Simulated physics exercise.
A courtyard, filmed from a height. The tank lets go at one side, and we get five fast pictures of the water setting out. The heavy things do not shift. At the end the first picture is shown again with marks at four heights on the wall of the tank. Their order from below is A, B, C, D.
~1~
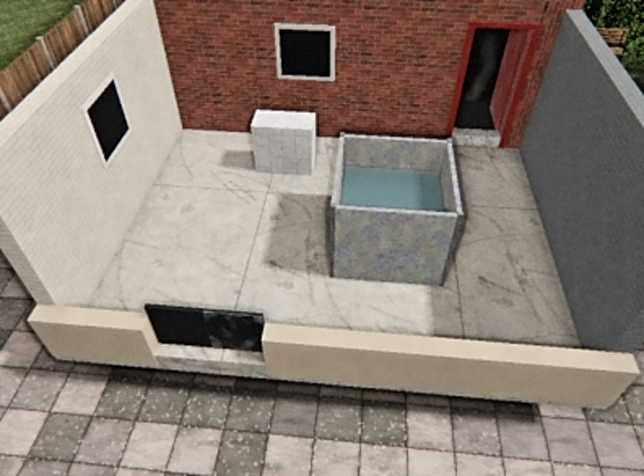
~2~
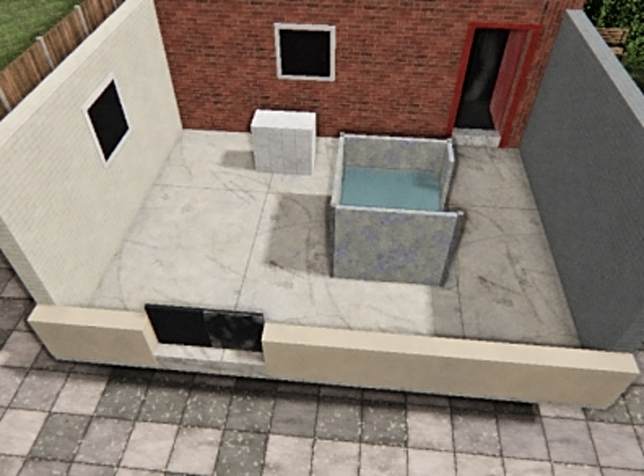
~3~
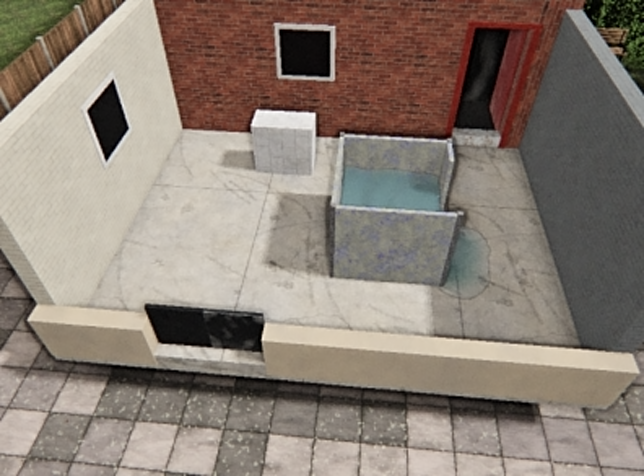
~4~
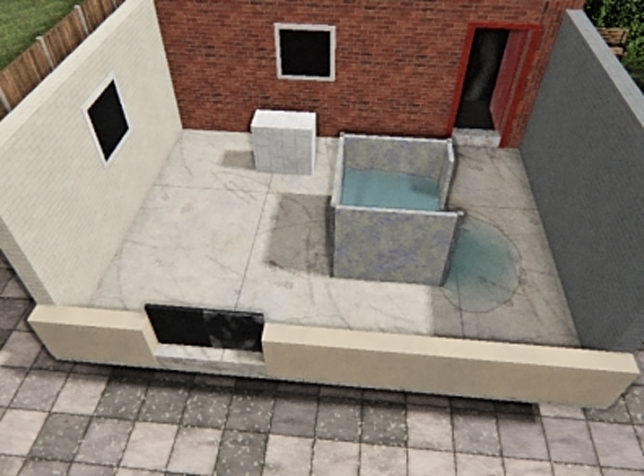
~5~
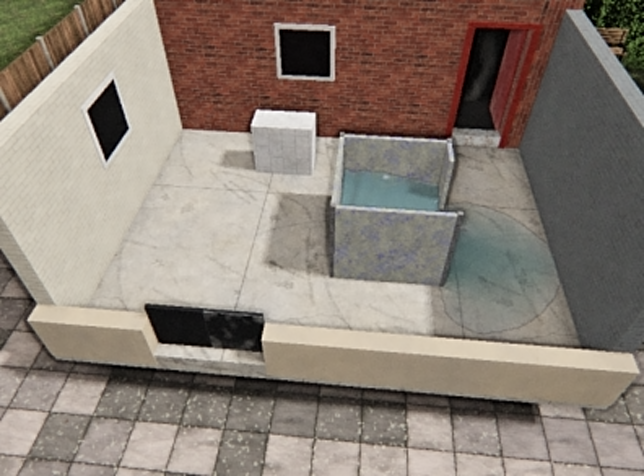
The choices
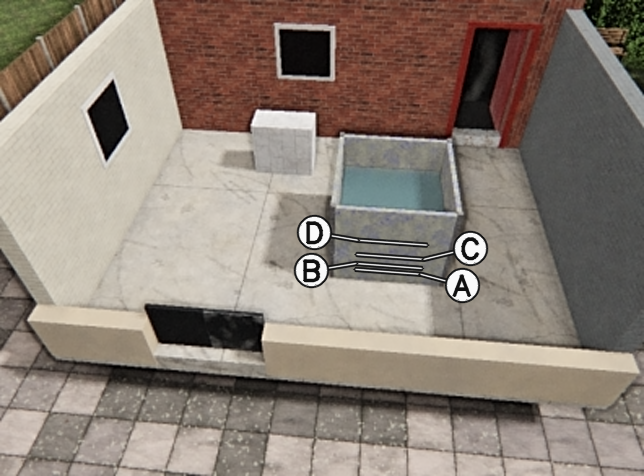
A walled courtyard with a stone tank losing its right side, water spreading out across the paved floor to the right.
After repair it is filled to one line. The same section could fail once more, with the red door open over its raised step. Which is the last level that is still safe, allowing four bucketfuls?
D will do.
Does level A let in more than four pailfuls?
No, that is safe.
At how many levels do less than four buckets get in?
All four.
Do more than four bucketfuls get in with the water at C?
No, that is safe.
On the marked copy, A at (387, 271); B at (388, 265); C at (390, 256); D at (392, 242); from the bottom up A, B, C, D.
With A, nothing gets over.
With B, nothing gets over.
With C, nothing gets over.
With D, a bucket or two gets in.
